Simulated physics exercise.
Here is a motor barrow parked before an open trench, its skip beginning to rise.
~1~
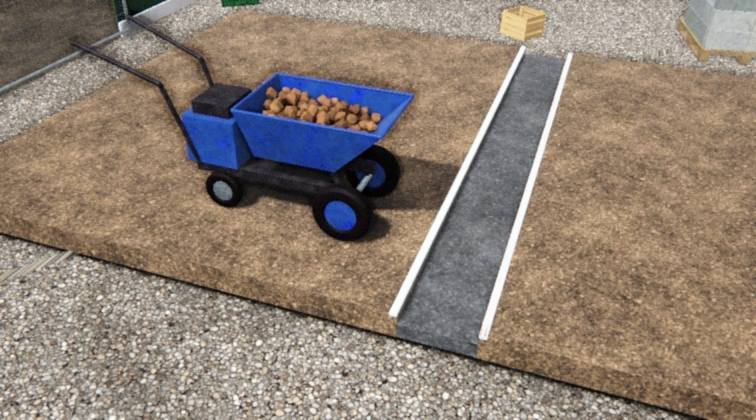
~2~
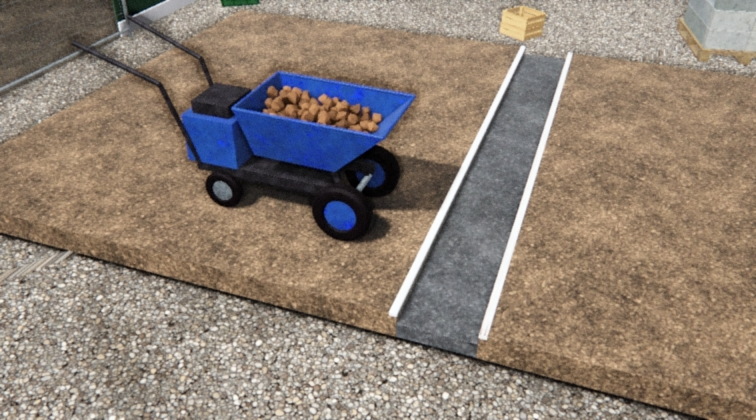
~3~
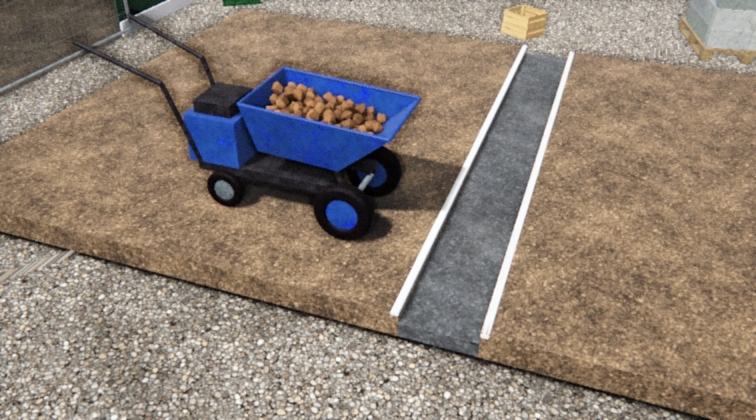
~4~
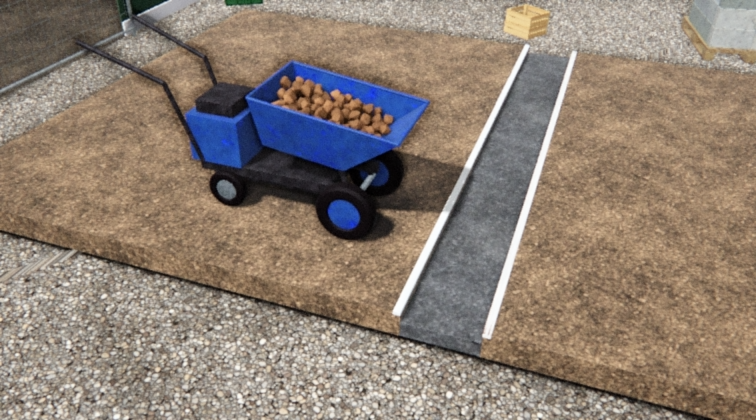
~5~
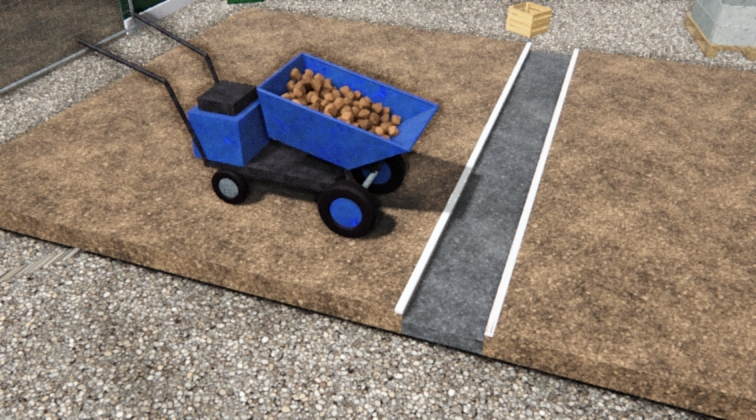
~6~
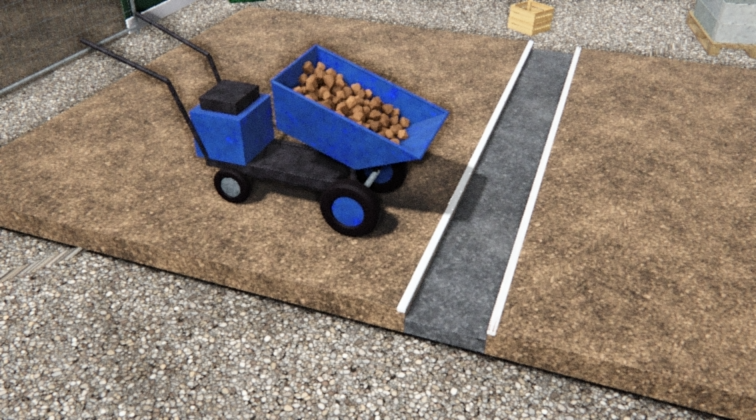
Blue motor barrow standing on brown soil beside a shallow trench, its skip of brown clods slowly tilting up toward the right.
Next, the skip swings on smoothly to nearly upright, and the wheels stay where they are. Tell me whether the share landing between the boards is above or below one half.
The trench is left with most of the load.
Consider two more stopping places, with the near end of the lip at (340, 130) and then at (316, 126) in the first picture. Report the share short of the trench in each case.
About 10 percent at the first place and about 30 percent at the second.
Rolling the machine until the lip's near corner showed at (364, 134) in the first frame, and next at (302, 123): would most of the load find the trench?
Initially past the halfway mark, next shy of half.
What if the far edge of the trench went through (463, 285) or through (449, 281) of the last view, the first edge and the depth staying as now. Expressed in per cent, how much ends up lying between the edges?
First some 20, then 0 per cent.
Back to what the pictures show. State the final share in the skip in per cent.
Close to 20 per cent.
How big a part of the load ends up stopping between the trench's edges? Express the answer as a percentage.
My estimate is about 70 in a hundred.
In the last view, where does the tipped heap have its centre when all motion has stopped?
The centre settles at about (492, 237).
Soon after the last picture, skip tipped steeply; all in the skip.
A little later, skip tipped right over; about two thirds in the skip; about a quarter in or heaped over the trench; a stray few falling.
Later still, skip tipped right over; about a quarter in the skip; about two thirds in or heaped over the trench; a small part beyond it.
At rest, skip tipped right over; about a quarter in the skip; about two thirds in or heaped over the trench; a small part beyond it.
